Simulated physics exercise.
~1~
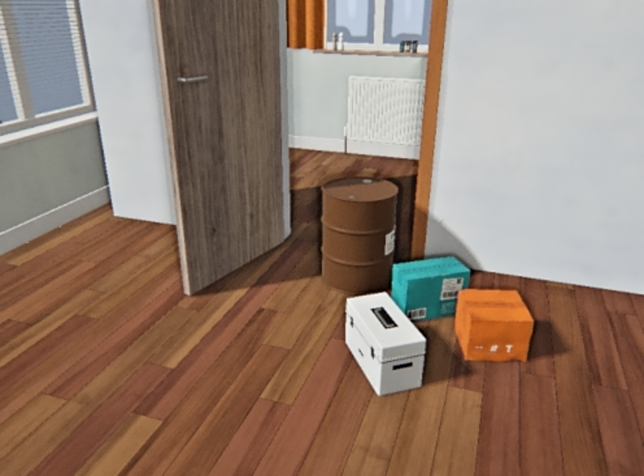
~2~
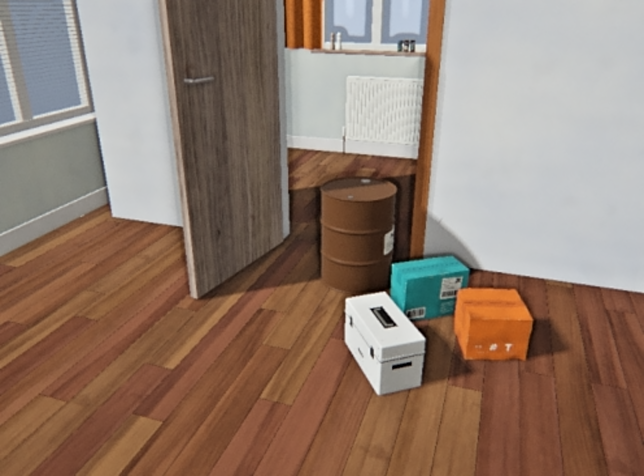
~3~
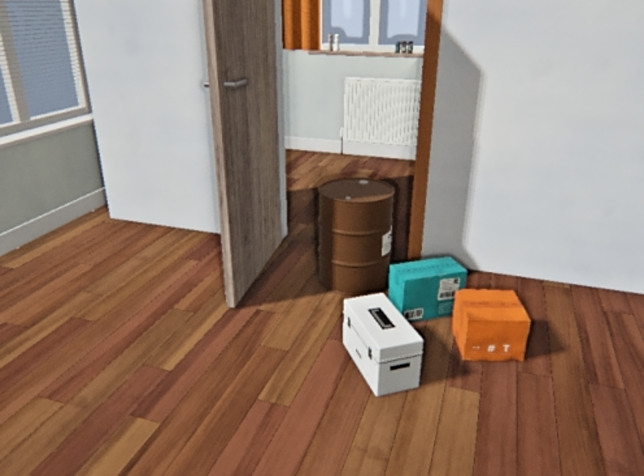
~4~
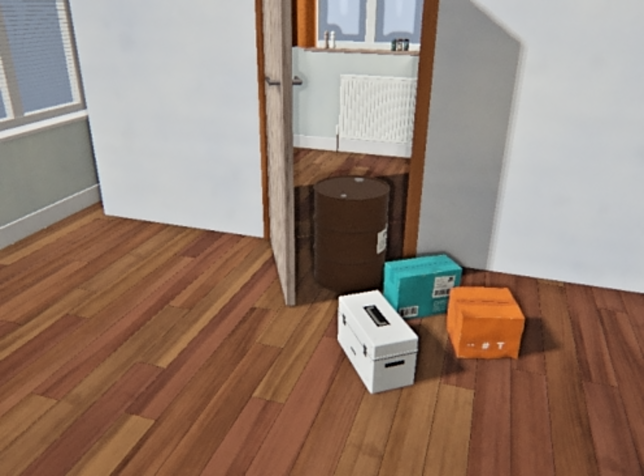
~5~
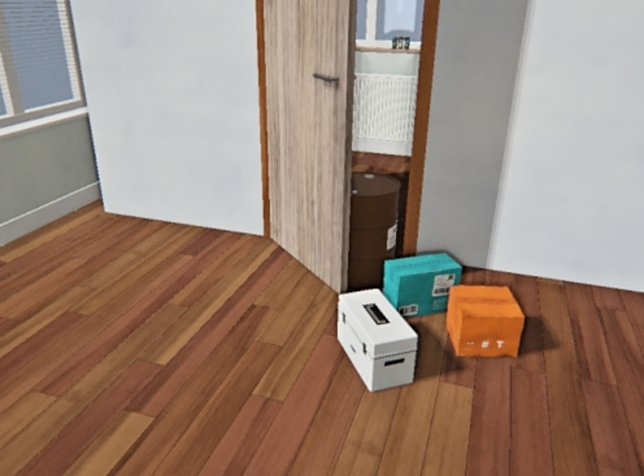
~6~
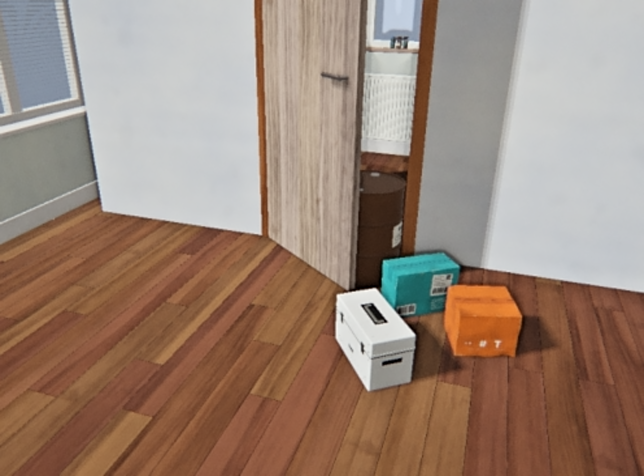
A wooden door swings towards its frame, nudges a brown drum, and stops partly open.
